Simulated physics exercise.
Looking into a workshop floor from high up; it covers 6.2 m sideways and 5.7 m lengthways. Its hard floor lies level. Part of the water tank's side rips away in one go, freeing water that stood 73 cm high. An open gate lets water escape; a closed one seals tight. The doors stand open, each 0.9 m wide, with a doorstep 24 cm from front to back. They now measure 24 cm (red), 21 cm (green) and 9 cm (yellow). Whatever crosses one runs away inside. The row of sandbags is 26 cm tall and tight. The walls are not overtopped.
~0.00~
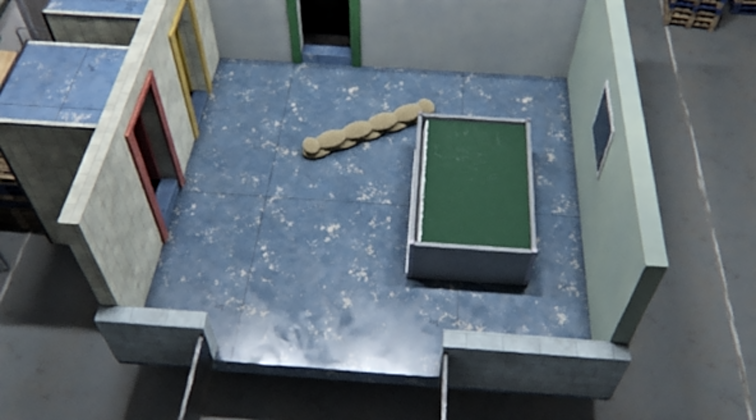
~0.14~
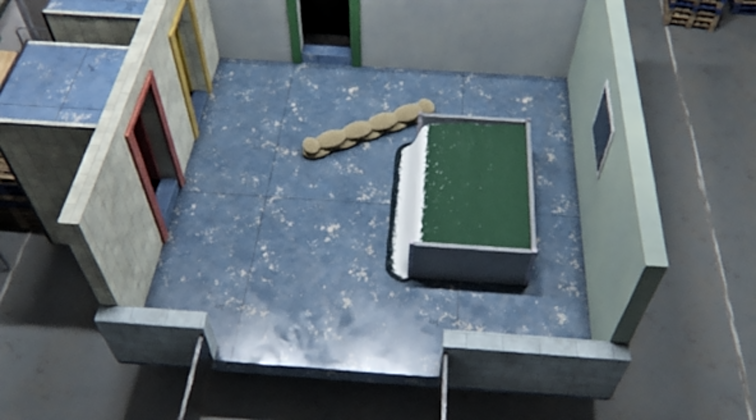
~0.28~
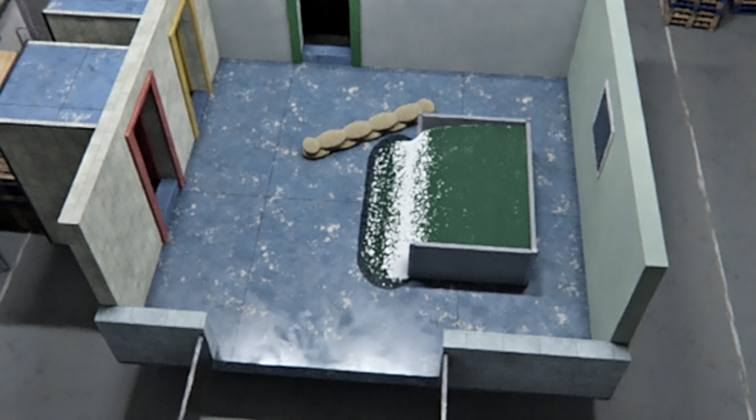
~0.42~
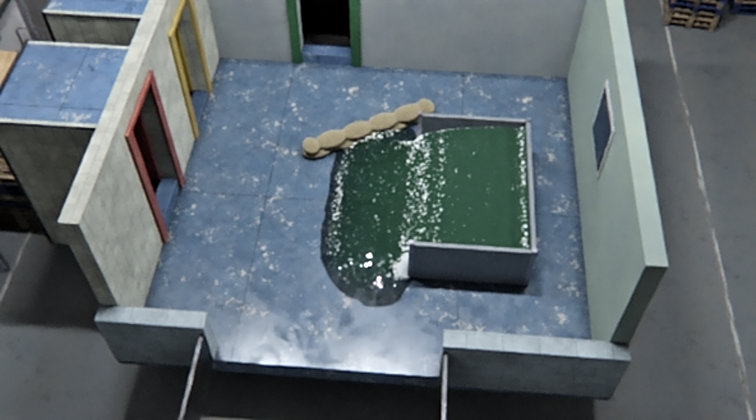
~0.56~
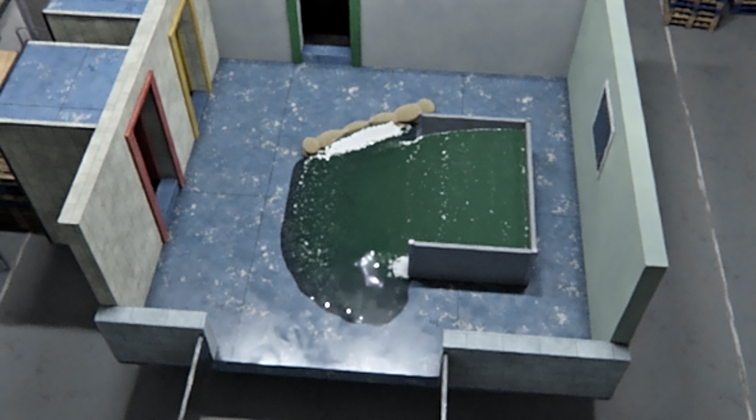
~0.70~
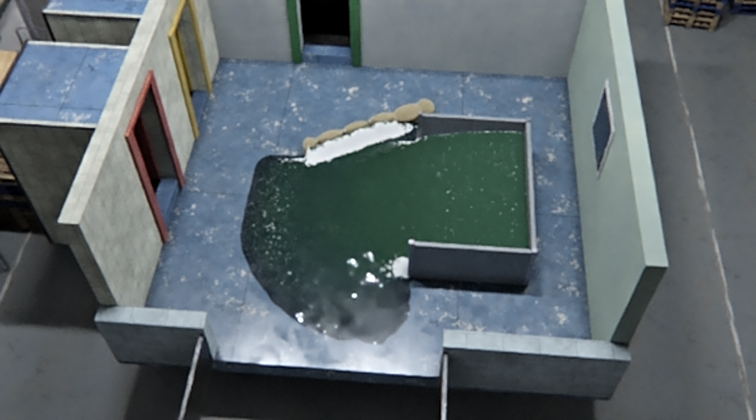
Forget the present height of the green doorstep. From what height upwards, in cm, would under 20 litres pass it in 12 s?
At least 6 cm or so.
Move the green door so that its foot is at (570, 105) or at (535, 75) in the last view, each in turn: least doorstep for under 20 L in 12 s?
About 8.5 and 8.0 cm.
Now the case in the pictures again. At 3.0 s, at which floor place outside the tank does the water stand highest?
At about (136, 337).
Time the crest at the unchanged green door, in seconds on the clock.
Near 7.5 s.
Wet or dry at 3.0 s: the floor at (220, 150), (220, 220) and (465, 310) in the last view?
In turn: Flooded, under water, still dry.
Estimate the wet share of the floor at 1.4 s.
Some 45 per cent of it.
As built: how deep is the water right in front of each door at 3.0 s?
Depths in cm: Red 27, green 2, yellow 11.
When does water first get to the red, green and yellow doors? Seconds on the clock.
Arrival: Red 1.0 s, green 3.0 s, yellow 1.5 s.
After 1.4 s water covers 45 % of the floor, deepest (49 cm) near (176, 203); it has not reached the green door.
After 3.0 s water covers 55 % of the floor, deepest (44 cm) near (136, 337); 2 cm at the green door, 0 litres in over its 21 cm doorstep.
After 12.0 s water covers 95 % of the floor, deepest (12 cm) near (587, 335); 5 cm at the green door, 0 litres in over its 21 cm doorstep.
At the green door as built, the water arrived by 3.0 s and peaked near 10 cm at 7.4 s.
With a doorstep of 5.5 cm, 26 litres would have come in within the 12 s; with 6.5 cm, 15 litres. So under 20 litres takes about 6 cm.
